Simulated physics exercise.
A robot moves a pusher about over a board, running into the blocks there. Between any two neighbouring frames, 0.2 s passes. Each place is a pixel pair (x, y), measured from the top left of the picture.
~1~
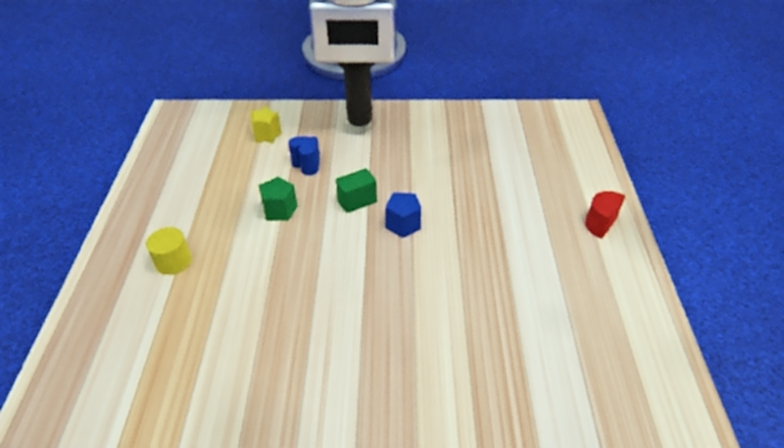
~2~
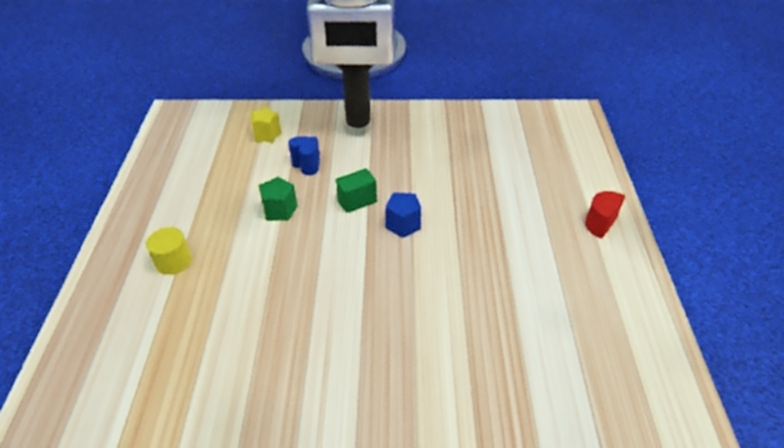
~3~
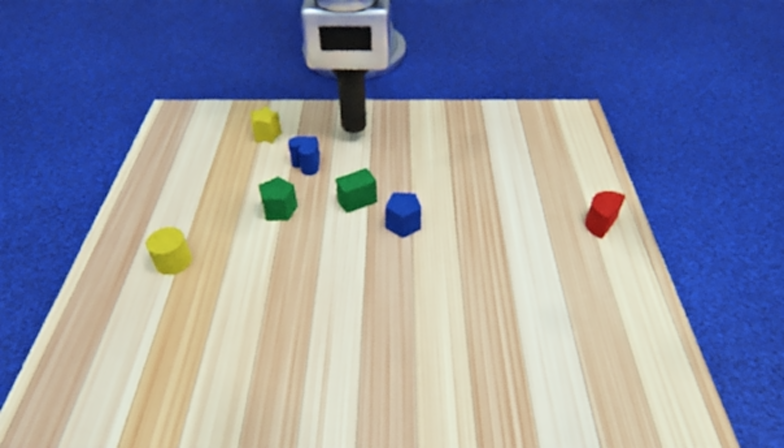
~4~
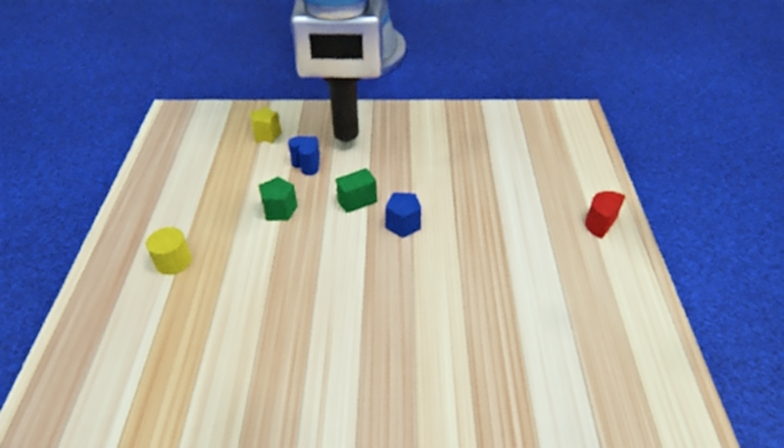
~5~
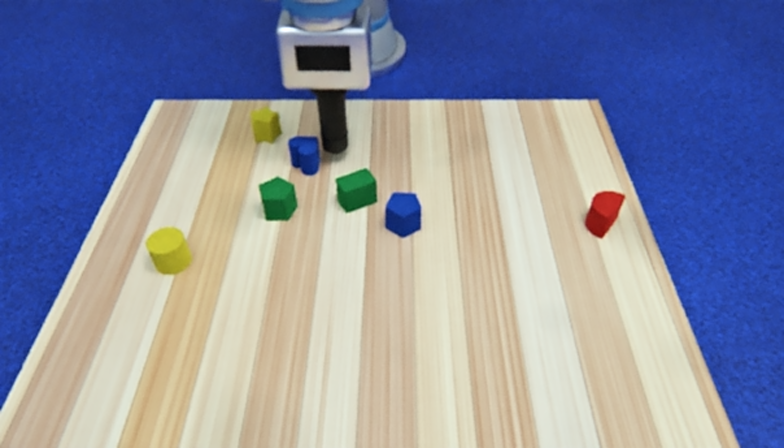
In the video, a robot arm with a black pusher moves slightly left and toward the viewer over a striped wooden board, nearing a small blue block, while the yellow, green, blue and red blocks all stay still.
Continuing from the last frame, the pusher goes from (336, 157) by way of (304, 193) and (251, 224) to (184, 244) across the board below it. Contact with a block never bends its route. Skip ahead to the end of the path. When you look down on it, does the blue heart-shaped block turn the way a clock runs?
Yes.
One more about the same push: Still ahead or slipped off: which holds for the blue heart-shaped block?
It slips away.
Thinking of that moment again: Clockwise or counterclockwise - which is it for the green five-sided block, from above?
Looking down, it rotates anti-clockwise.
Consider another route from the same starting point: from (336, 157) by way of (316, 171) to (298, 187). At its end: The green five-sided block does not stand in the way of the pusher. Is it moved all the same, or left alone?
Same place.
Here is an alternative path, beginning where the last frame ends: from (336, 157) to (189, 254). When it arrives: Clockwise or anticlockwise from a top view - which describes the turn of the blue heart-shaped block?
If we look at it from overhead, the blue heart-shaped block pivots clockwise.
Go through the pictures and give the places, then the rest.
The first picture shows lower end of the pusher at (360, 120), tops of blocks, yellow round block at (165, 240), green five-sided block at (275, 188), blue heart-shaped block at (304, 144), green oblong block at (356, 179).
The second picture shows pusher at (358, 122), blocks as before.
The third picture shows pusher at (354, 126), blocks as before.
The fourth picture shows pusher at (346, 135), blocks as before.
The fifth picture shows pusher at (335, 146), yellow round block at (165, 240), green five-sided block at (275, 188), blue heart-shaped block at (304, 144), green oblong block at (356, 179).
The first path, step by step. One third of the way, pusher at (302, 183); blue heart-shaped block at (296, 146), turned 25° clockwise.
Two thirds of the way, pusher at (247, 214); green five-sided block at (218, 220); blue heart-shaped block at (296, 146), turned 25° clockwise.
At the end, pusher at (180, 233); yellow round block at (132, 258); green five-sided block at (174, 246), turned 40° anticlockwise; blue heart-shaped block at (296, 146), turned 25° clockwise; green oblong block not moved.
